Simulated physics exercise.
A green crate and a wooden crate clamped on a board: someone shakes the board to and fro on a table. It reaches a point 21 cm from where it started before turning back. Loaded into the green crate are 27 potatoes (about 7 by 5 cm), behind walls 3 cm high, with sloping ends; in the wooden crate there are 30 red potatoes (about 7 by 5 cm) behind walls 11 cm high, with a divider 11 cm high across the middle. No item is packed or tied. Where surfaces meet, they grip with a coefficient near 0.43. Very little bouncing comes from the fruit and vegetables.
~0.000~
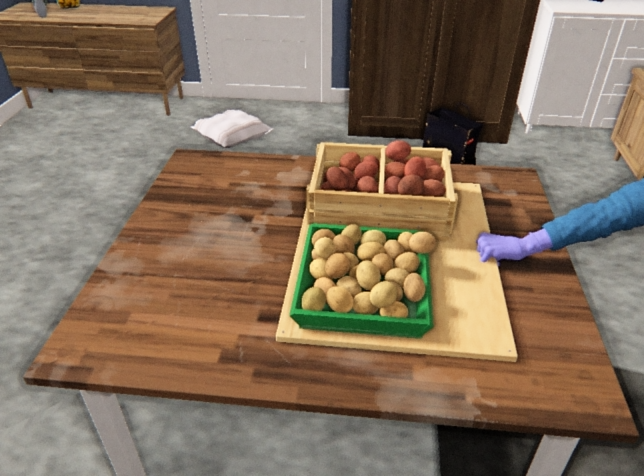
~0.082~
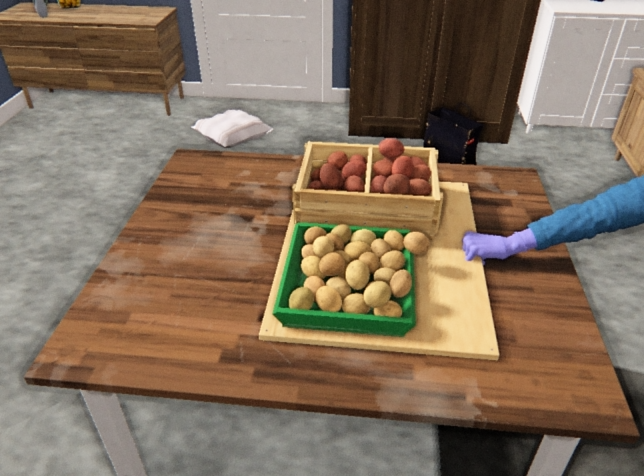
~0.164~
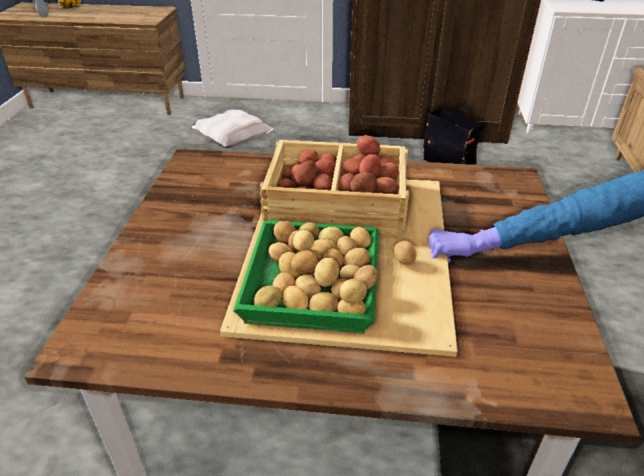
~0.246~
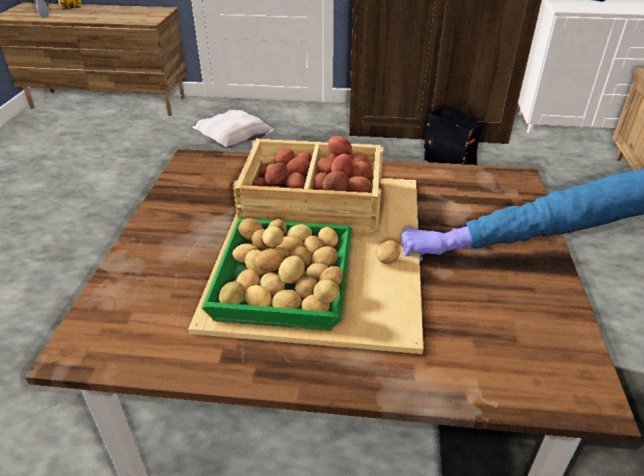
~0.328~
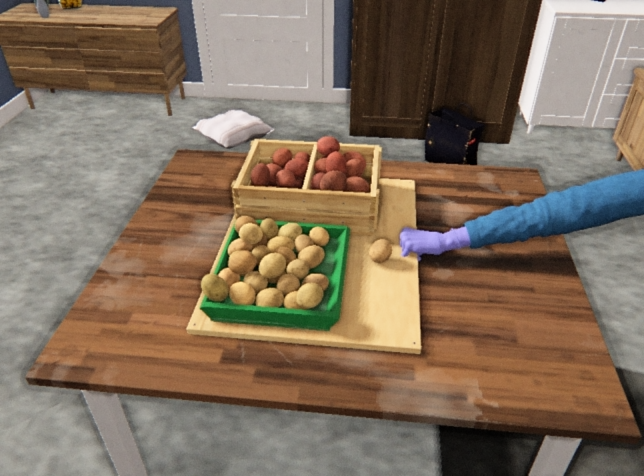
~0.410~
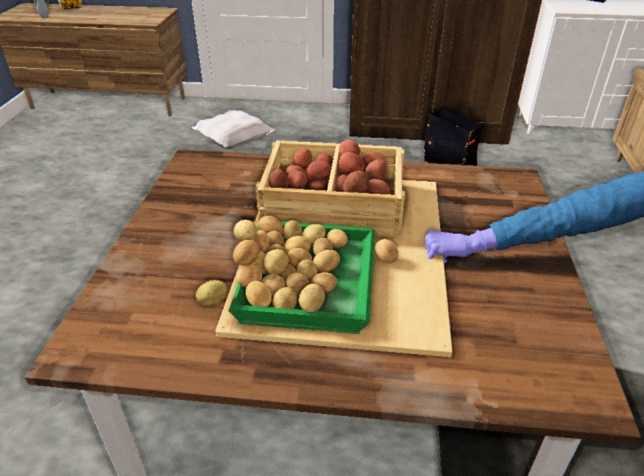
On a wooden table, a gloved hand slides a board of crated potatoes left then back right, two potatoes leaving the green crate.
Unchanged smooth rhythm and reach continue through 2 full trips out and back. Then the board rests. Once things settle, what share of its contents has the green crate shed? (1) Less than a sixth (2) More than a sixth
The answer is 2.
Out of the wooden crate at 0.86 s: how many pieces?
Roughly, out by then: Wooden crate 1.
After 0.61 s, green crate 22 in, 5 out and wooden crate 30 in, 0 out.
After 0.86 s, green crate 18 in, 9 out and wooden crate 29 in, 1 out.
After 1.22 s, green crate 15 in, 12 out and wooden crate 29 in, 1 out.
When it is over (at 1.67 s), green crate 15 in, 12 out and wooden crate 29 in, 1 out. Asked share, 12 of 27, 44 per cent.
